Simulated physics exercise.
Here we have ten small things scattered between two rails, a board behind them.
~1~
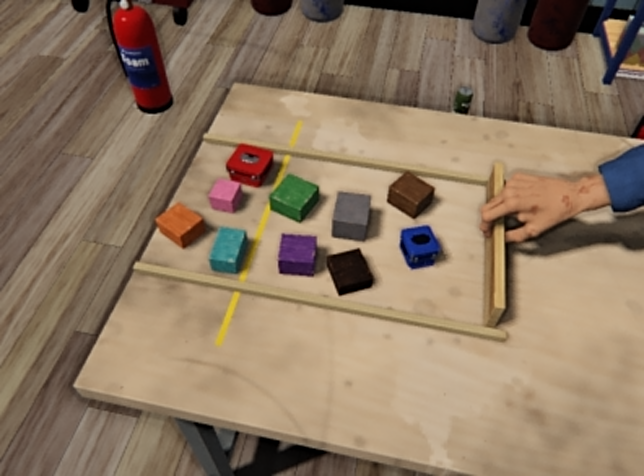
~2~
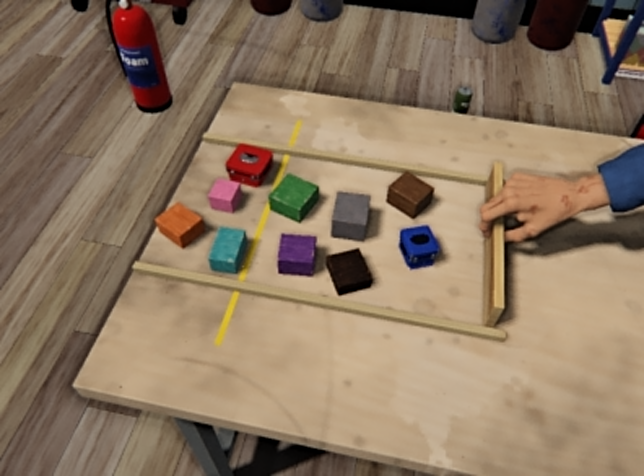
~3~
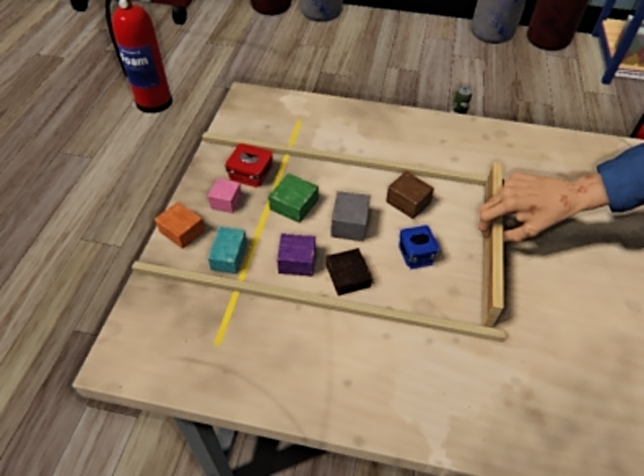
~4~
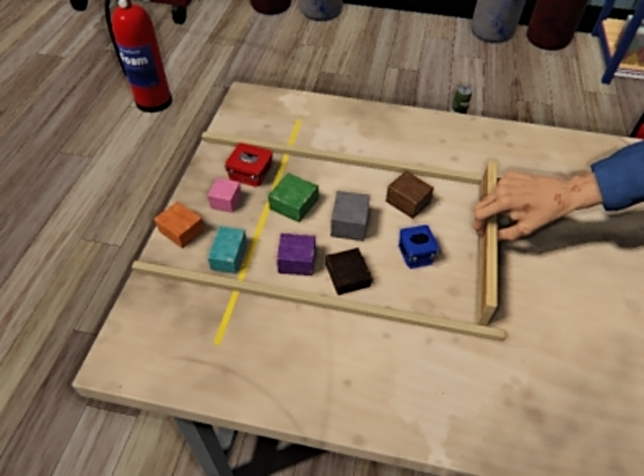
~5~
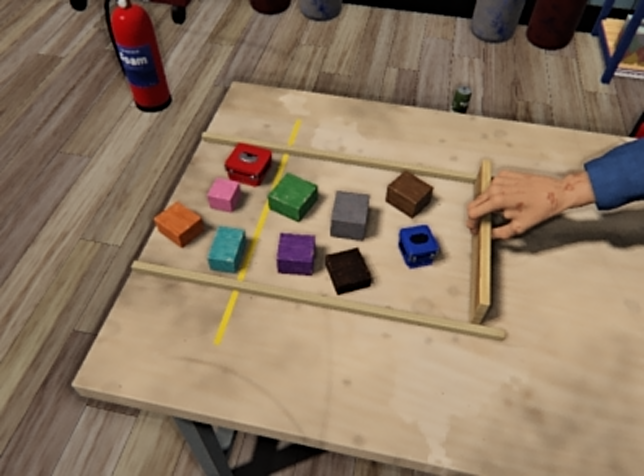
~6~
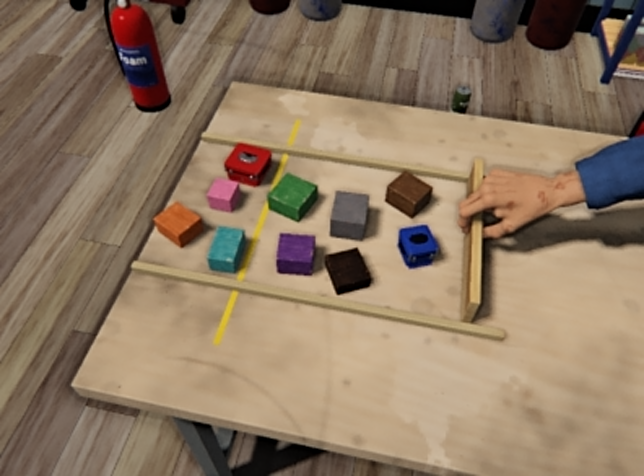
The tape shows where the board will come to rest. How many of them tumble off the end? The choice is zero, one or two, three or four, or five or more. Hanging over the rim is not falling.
The number that fall off is one or two.
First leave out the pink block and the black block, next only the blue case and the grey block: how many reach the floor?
The counts: 0 and 1.
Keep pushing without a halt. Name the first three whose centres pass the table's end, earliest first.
The order is the orange block, the red case, the turquoise block.
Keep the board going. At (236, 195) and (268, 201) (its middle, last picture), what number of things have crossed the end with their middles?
The counts: 3 and 1.
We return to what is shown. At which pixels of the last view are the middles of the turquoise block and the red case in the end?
The turquoise block stops around (167, 241); the red case around (199, 151).
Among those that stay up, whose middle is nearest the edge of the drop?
It is the red case.
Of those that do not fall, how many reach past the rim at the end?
It comes to 1.
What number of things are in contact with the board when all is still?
That makes 3.
Early on, none off yet; orange block at rest near (179, 225); pink block at rest near (224, 195); red case at rest near (249, 165).
A while later, none off yet; orange block moving near (174, 223); pink block moving near (217, 198); red case travelled about its own width near (223, 155).
Finally, the number that fall off is one or two; lost, orange block.
